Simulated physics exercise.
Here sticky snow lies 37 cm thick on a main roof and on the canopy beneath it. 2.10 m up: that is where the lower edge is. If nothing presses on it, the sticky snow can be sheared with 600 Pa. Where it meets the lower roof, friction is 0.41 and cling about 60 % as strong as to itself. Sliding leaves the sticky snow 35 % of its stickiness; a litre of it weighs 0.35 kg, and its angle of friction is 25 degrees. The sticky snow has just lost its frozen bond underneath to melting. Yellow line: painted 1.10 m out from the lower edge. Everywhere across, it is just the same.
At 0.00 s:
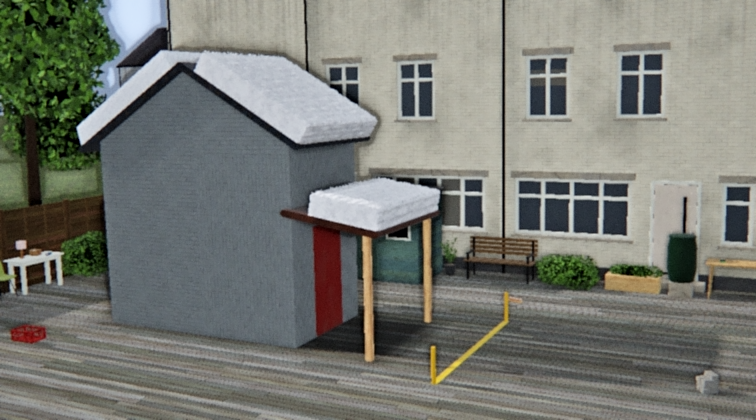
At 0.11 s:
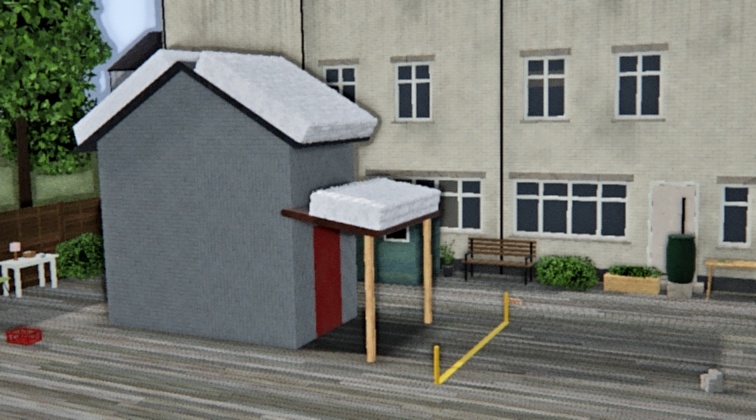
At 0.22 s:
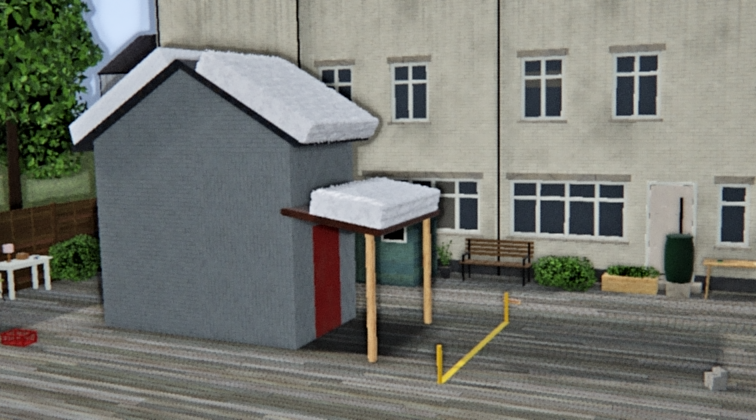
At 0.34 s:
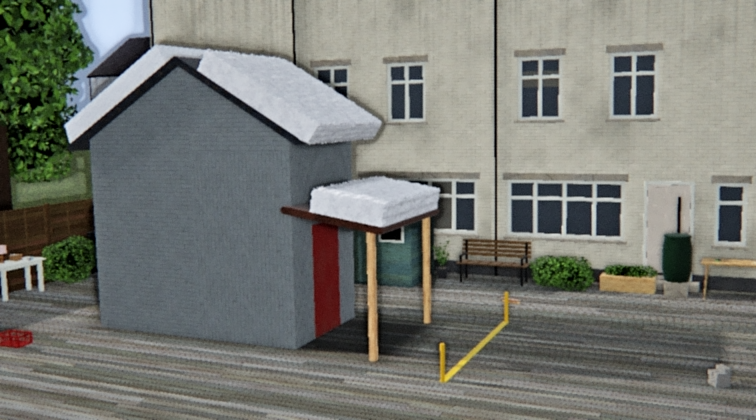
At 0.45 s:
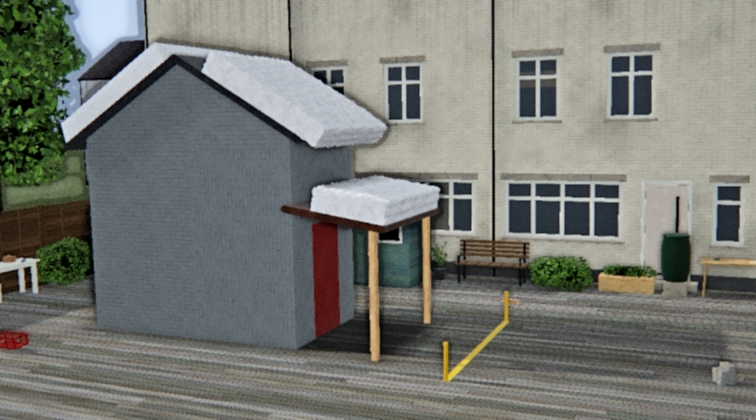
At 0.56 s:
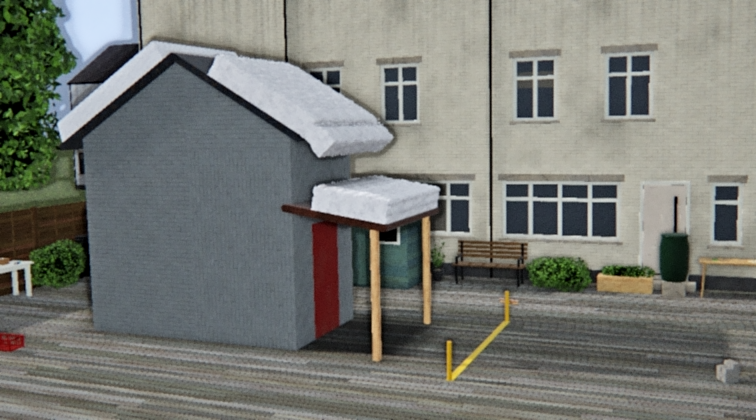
Backyard beside a pale building, thick snow slowly sliding down a grey shed's right roof slope and jutting over the snow-covered canopy.
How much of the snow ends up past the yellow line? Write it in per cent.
About 48 %.
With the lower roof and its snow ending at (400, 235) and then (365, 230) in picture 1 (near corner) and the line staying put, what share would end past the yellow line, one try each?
40 %, then 45 %.
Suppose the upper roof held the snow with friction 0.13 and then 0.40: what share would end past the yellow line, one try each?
Roughly 55 per cent first, roughly 35 per cent second.
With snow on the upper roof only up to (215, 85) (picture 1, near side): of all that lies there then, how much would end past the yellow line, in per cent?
I'd put it at around 40 percent.
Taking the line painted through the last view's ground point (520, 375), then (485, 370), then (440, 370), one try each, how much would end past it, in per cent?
I'd guess near 25 %, then near 40 %, and near 55 % on the last try.
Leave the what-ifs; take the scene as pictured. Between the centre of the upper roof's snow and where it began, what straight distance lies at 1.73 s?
I'd put it near 3.4 m.
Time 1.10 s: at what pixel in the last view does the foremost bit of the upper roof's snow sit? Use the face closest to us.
Roughly at the pixel (381, 189).
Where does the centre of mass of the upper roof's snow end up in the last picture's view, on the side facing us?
Centre noted at roughly (494, 338).
By 1.10 s, none is below the lower edge and 0 % is past the line.
By 1.73 s, 30 % is below the lower edge and 6 % is past the line.
By 2.37 s, 68 % is below the lower edge and 47 % is past the line.
By 3.00 s, 68 % is below the lower edge and 48 % is past the line.
By 3.20 s, at the end, 68 % is below the lower edge and 48 % is past the line.
